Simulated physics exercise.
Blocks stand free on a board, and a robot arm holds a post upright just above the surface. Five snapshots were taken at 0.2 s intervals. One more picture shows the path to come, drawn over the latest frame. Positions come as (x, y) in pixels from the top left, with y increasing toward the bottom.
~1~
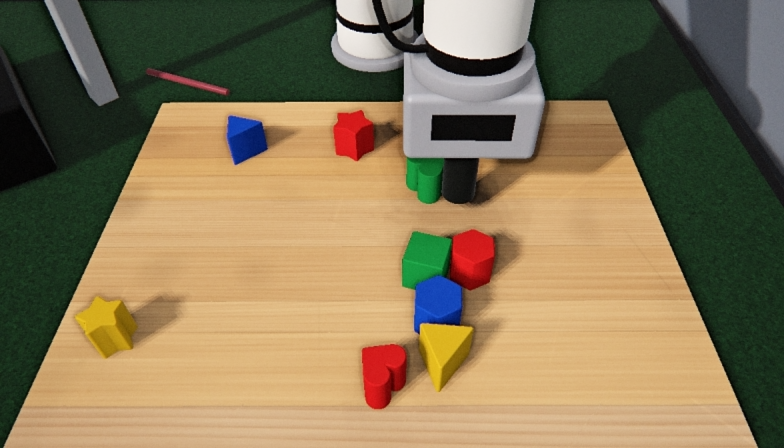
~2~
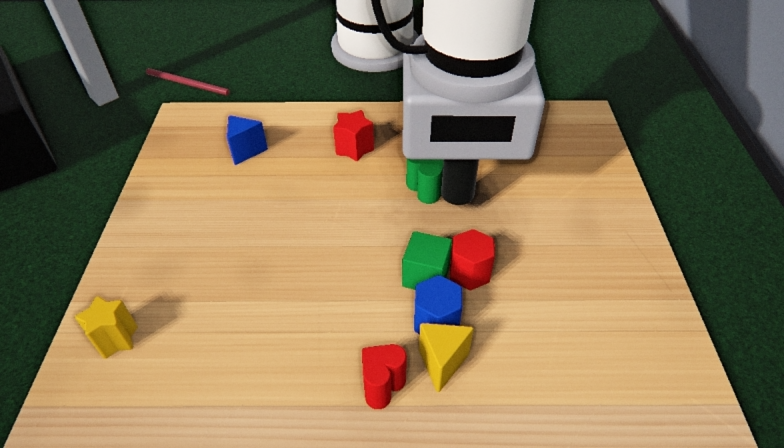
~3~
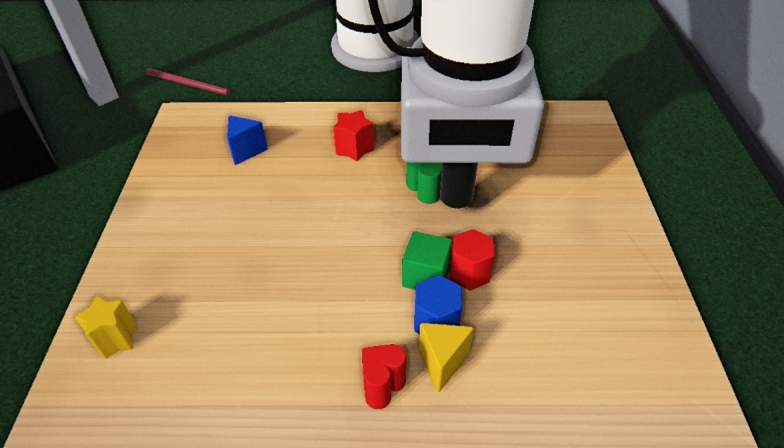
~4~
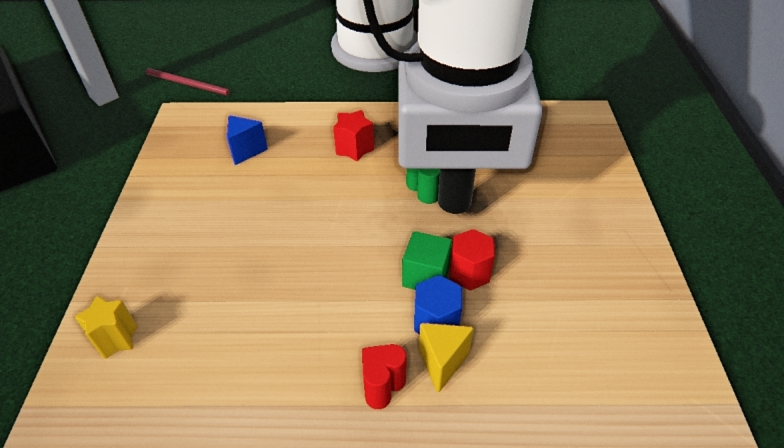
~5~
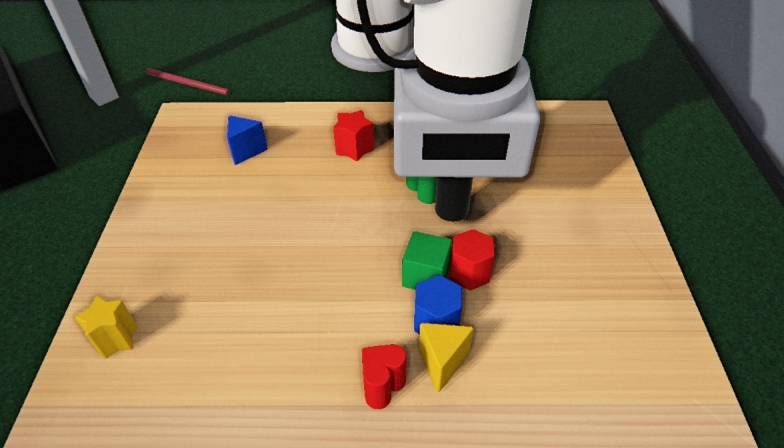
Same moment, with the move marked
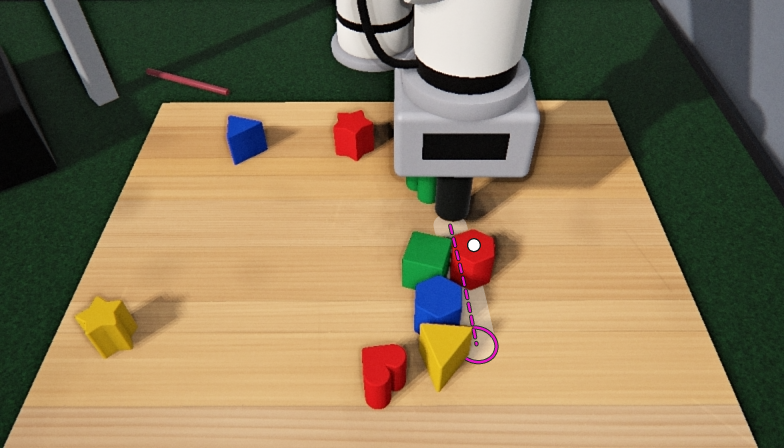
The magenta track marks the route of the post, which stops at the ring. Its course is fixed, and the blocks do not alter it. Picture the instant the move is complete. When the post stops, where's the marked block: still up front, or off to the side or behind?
I'd say the marked block is still out in front of the post at the end.
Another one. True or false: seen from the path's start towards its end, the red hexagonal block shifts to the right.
Answer: False.
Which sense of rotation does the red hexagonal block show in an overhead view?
Seen from overhead, it turns anticlockwise.
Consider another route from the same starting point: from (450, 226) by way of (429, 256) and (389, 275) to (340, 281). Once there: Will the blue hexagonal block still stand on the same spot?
I believe not.
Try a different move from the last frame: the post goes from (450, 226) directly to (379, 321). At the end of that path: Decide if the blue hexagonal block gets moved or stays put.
The blue hexagonal block is moved.
Path on the board, straight from (450, 226) to (477, 344); the dot is on the red hexagonal block.
The first path, step by step. One third of the way, post at (461, 247); green square block at (426, 252), turned 15° clockwise; red hexagonal block at (481, 263).
Two thirds of the way, post at (470, 286); green square block at (425, 260), turned 55° clockwise; red hexagonal block at (498, 304), turned 20° anticlockwise.
At the end, post at (479, 330); green square block at (425, 260), turned 55° clockwise; blue hexagonal block at (434, 309), turned 50° clockwise; yellow triangular block at (441, 347), turned 15° anticlockwise; red hexagonal block at (520, 348), turned 45° anticlockwise.
